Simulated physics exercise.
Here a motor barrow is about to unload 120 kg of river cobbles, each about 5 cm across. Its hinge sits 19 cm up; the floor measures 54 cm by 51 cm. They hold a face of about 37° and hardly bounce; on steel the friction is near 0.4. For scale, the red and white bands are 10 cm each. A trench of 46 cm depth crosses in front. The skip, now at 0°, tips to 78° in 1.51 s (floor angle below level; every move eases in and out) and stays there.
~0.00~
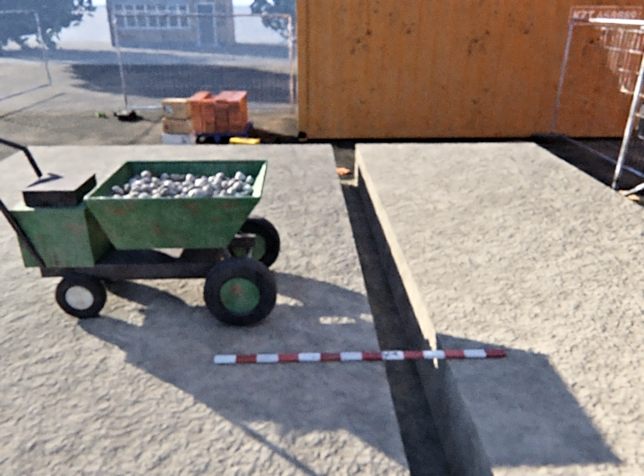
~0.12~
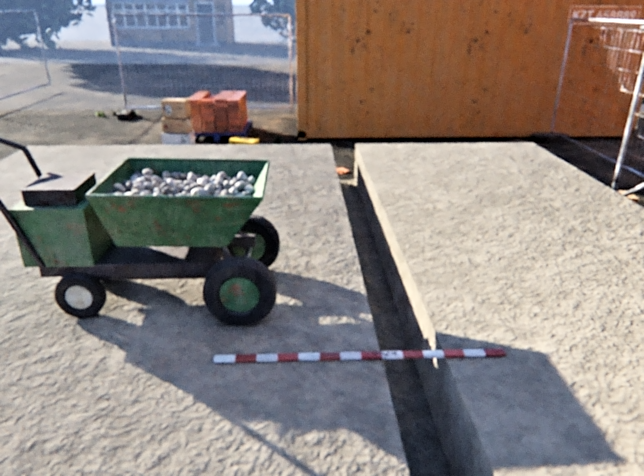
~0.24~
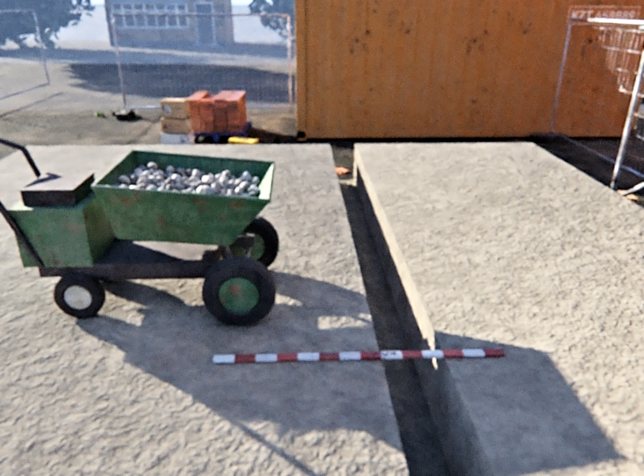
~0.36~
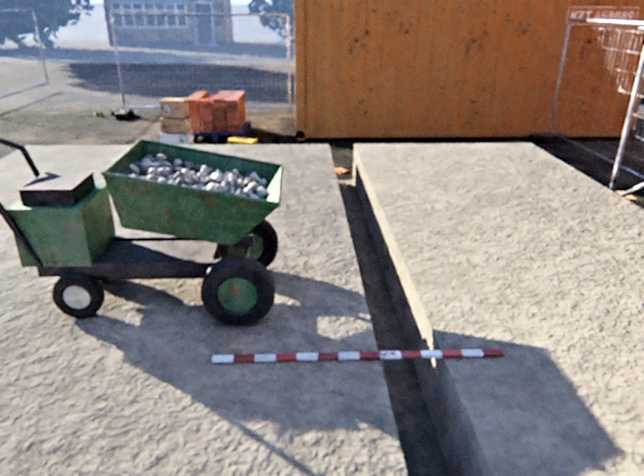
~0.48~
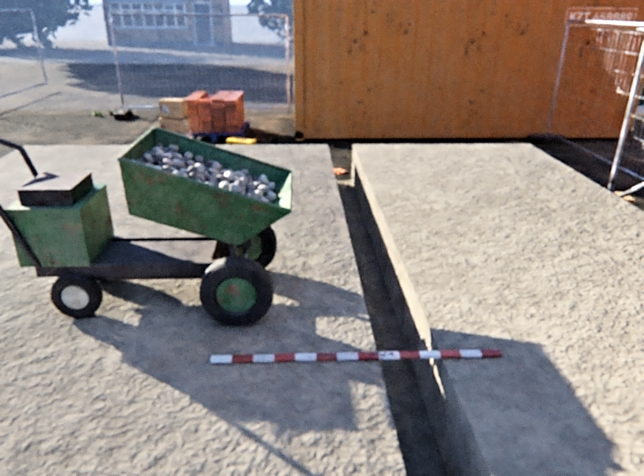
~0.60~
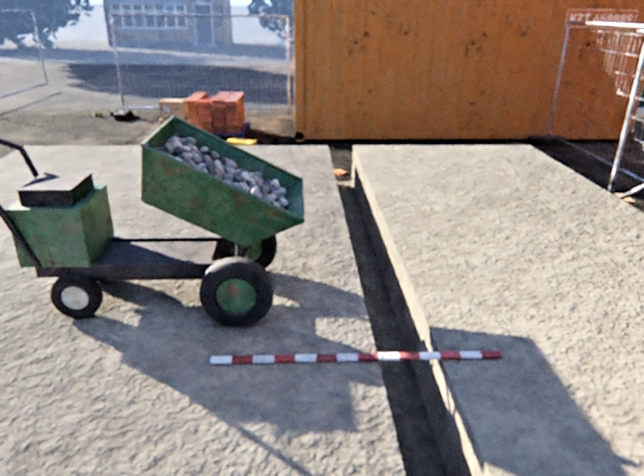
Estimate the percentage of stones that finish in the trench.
Some 89 per cent of it.
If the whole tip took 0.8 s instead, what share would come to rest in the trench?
It would be near 85 per cent.
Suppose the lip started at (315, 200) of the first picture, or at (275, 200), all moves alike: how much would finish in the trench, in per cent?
About 65 and 100 per cent.
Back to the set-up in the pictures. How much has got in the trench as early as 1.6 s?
About 50 per cent by then.
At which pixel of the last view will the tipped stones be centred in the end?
Near (385, 344).
After 1.1 s the floor is at 66°; 99 % in the skip, 1 % short of the trench; the foremost stones are at (354, 262).
After 1.6 s the floor is at 78°; 38 % in the skip, 13 % short of the trench, 49 % in the trench; the foremost stones are at (403, 333).
After 2.0 s the floor is at 78°; 11 % in the skip, 16 % short of the trench, 73 % in the trench; the foremost stones are at (410, 355).
After 3.9 s the floor is at 78°; 0 % in the skip, 11 % short of the trench, 89 % in the trench; the foremost stones are at (405, 345).
